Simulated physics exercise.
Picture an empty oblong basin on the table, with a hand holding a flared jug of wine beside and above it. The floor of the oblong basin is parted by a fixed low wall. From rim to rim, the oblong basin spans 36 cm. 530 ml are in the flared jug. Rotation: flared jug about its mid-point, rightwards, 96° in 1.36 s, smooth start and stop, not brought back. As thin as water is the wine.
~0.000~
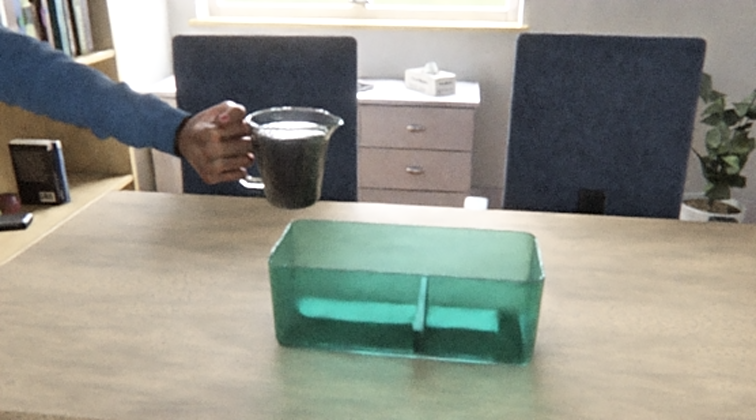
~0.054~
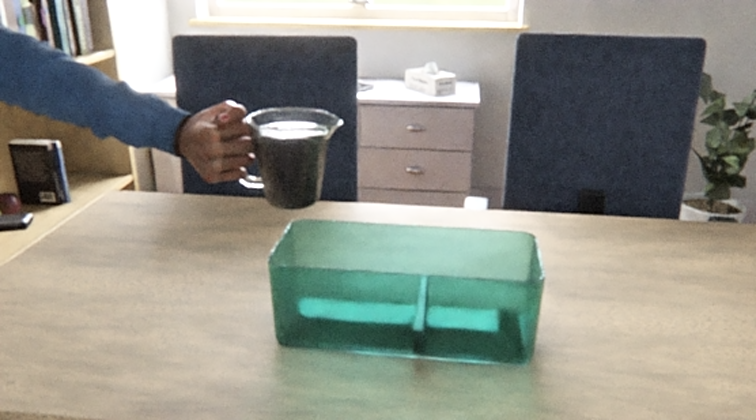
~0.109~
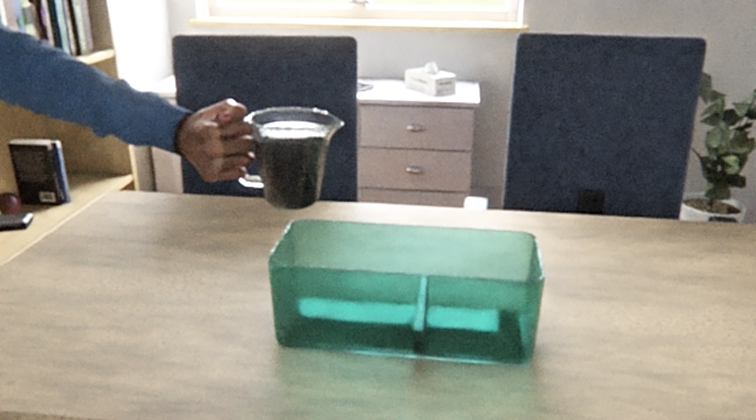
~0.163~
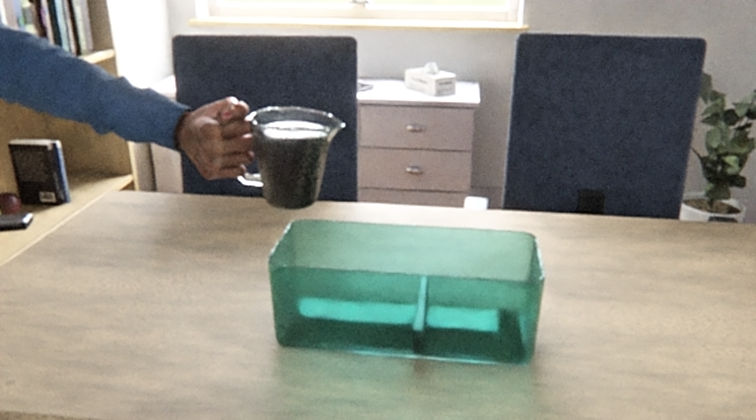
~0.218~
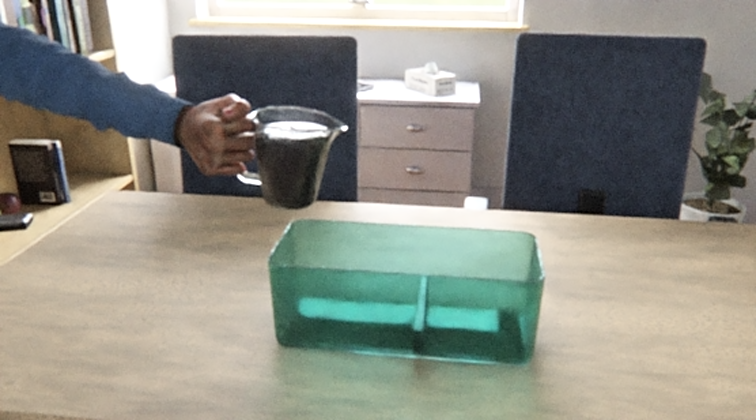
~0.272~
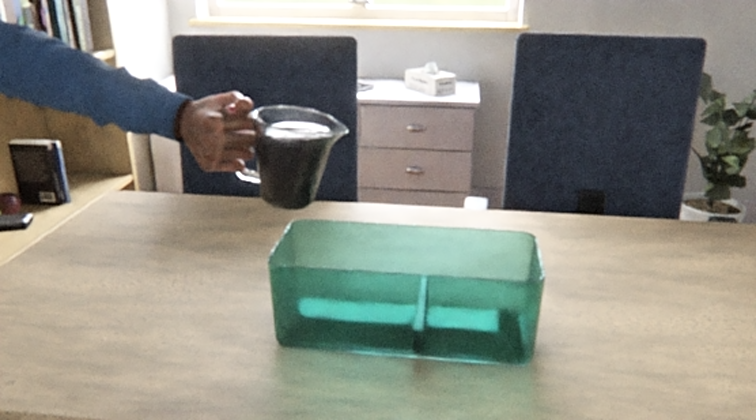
At a wooden table in a room with dark blue chairs, a hand on the left holds a clear jug of dark liquid above an empty, green, see-through basin with a divider. The jug starts upright and almost still, then tilts slightly to the right, its liquid staying inside.
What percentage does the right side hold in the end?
About 4 per cent.
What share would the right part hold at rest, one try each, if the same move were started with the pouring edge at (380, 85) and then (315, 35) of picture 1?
Some 80 and 10 per cent, in that order.
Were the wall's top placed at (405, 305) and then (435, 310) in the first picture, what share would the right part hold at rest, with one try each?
Some 25 in a hundred, then some 10 in a hundred.
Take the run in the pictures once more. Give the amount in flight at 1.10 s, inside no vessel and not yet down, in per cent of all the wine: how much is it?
Around 16 percent of it is airborne.
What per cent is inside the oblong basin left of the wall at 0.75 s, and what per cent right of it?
I'd say about 5 left and about 0 right.
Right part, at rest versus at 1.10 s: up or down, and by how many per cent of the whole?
Net change: A rise of about 4 %.
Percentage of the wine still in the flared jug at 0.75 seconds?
I'd put it near 80 percent.
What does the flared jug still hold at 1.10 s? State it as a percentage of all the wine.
30 %.
By 0.75 s the tilt is 56° and 80 per cent is still to pour, 5 is left of the wall and 0 right of it.
By 1.10 s the tilt is 87° and 30 per cent is still to pour, 55 is left of the wall and 1 right of it.
By 1.46 s the tilt is 96° and 2 per cent is still to pour, 92 is left of the wall and 4 right of it.
By 1.86 s the tilt is 96° and 0 per cent is still to pour, 94 is left of the wall and 4 right of it.
At rest 94 per cent lies left of the wall, 4 right of it and 1 outside.
